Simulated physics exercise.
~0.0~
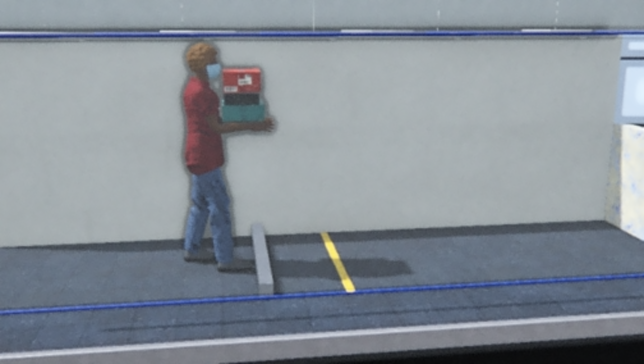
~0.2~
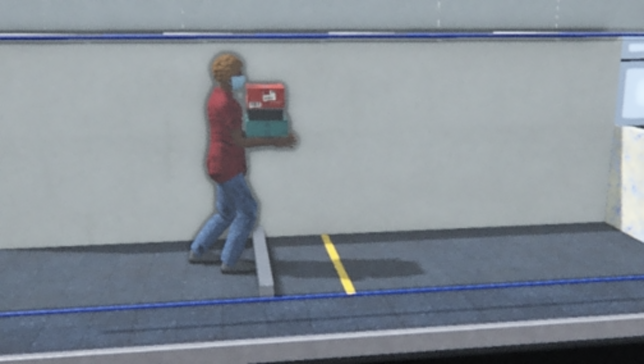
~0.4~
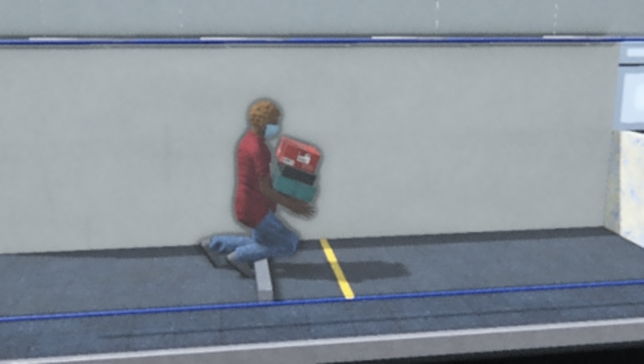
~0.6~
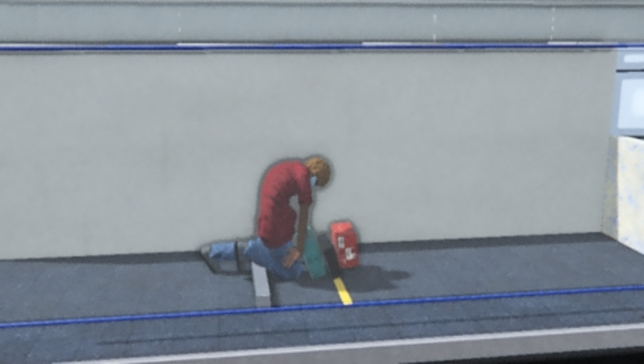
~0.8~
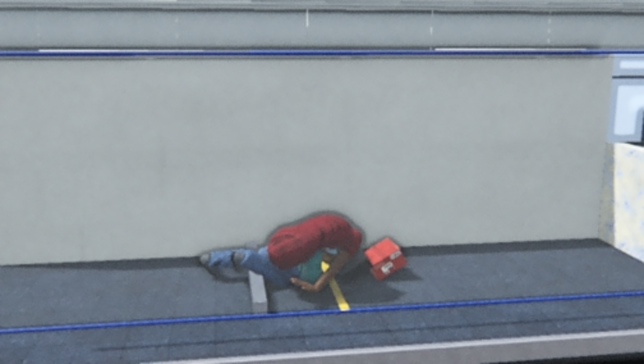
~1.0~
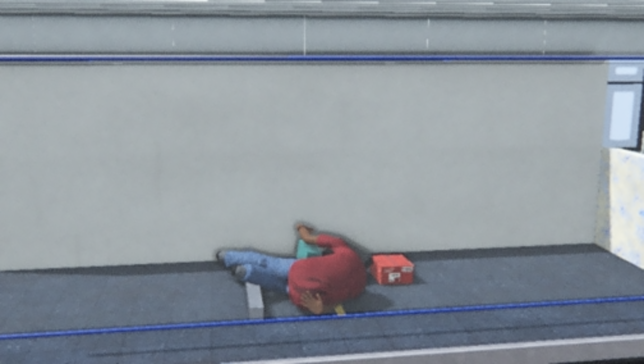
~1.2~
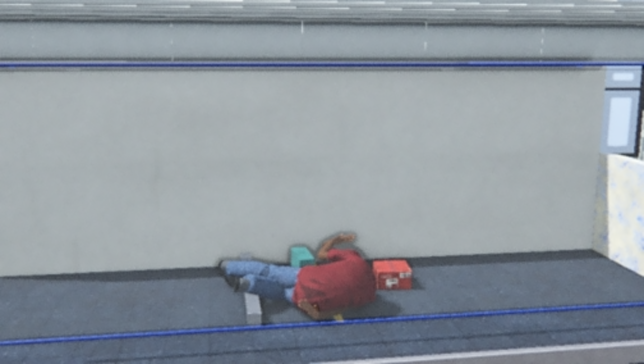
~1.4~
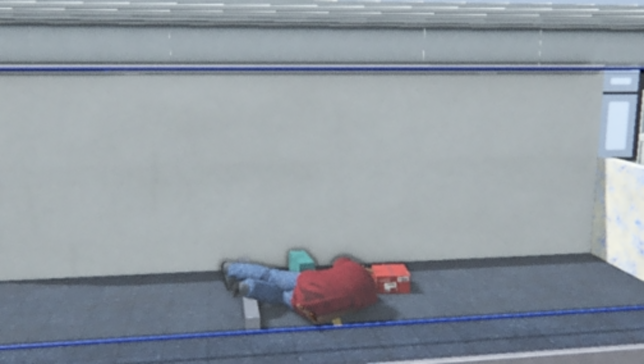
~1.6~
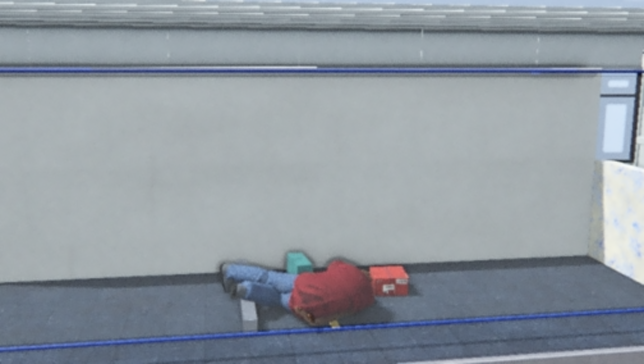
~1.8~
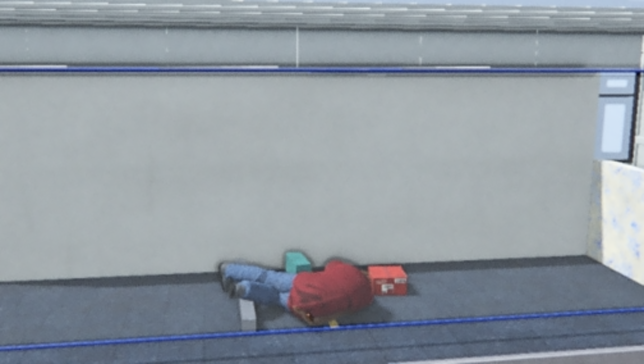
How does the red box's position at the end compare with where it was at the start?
At the start the red box was on top of the stack in the person's arms, left of the yellow line. By the end it was lying on the ground farther right, past the line and upside down.
